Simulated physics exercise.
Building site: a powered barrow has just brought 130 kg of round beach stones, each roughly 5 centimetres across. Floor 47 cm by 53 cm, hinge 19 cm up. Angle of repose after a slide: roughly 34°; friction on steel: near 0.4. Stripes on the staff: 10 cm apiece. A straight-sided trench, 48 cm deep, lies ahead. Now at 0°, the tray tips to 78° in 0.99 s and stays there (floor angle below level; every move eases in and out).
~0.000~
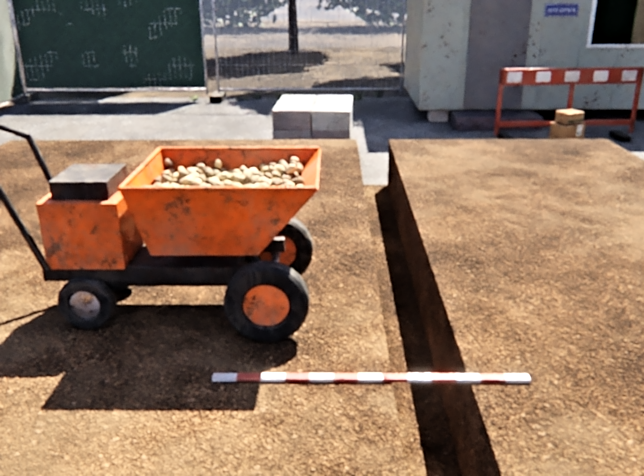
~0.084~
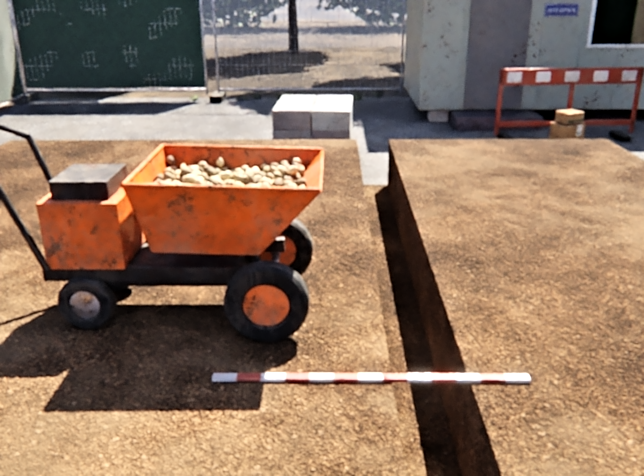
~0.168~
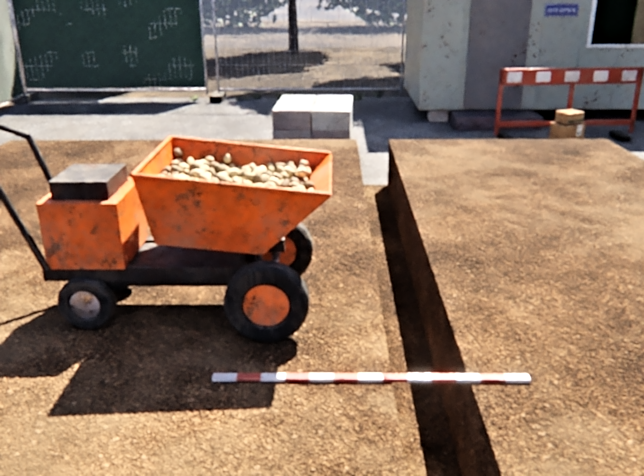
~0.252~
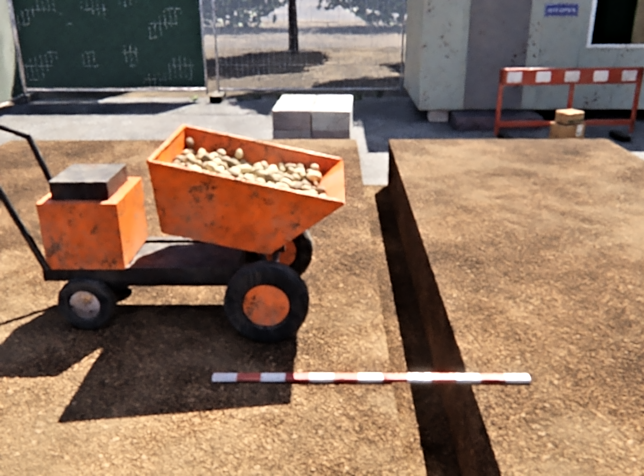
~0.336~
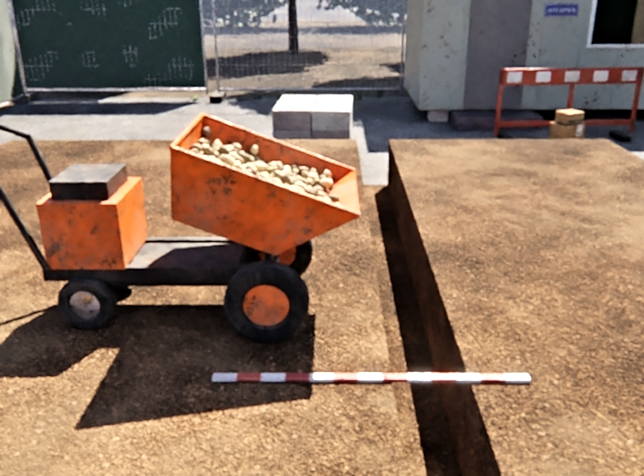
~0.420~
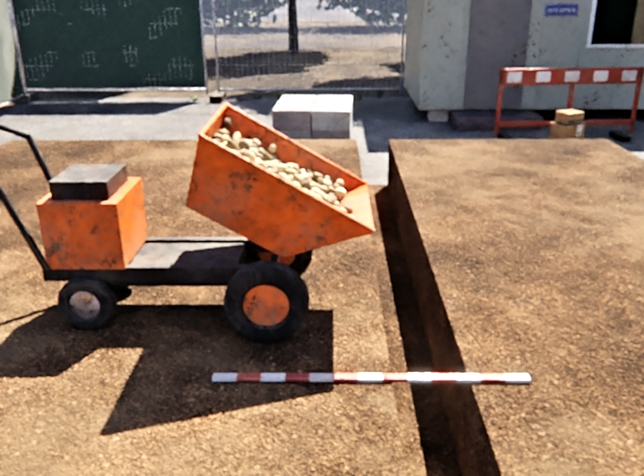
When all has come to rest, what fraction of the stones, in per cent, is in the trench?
At the end about 85 per cent of the stones are there.
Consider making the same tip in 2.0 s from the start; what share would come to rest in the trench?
90 %.
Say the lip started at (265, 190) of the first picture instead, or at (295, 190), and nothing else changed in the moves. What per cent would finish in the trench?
About 75 per cent first, then about 100 per cent.
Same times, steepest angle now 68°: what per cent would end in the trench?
I'd guess some 75 in a hundred.
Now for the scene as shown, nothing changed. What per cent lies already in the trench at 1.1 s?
Roughly 50% by that time.
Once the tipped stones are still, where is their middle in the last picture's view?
Look at roughly (418, 372).
After 0.7 s the floor is at 66°; 100 % in the tray; the foremost stones are at (396, 271).
After 1.1 s the floor is at 78°; 45 % in the tray, 48 % in the trench, 8 % past the trench; the foremost stones are at (490, 304).
After 1.4 s the floor is at 78°; 6 % in the tray, 79 % in the trench, 15 % past the trench; the foremost stones are at (575, 291).
After 3.4 s the floor is at 78°; 0 % in the tray, 85 % in the trench, 15 % past the trench; the foremost stones are at (630, 279).
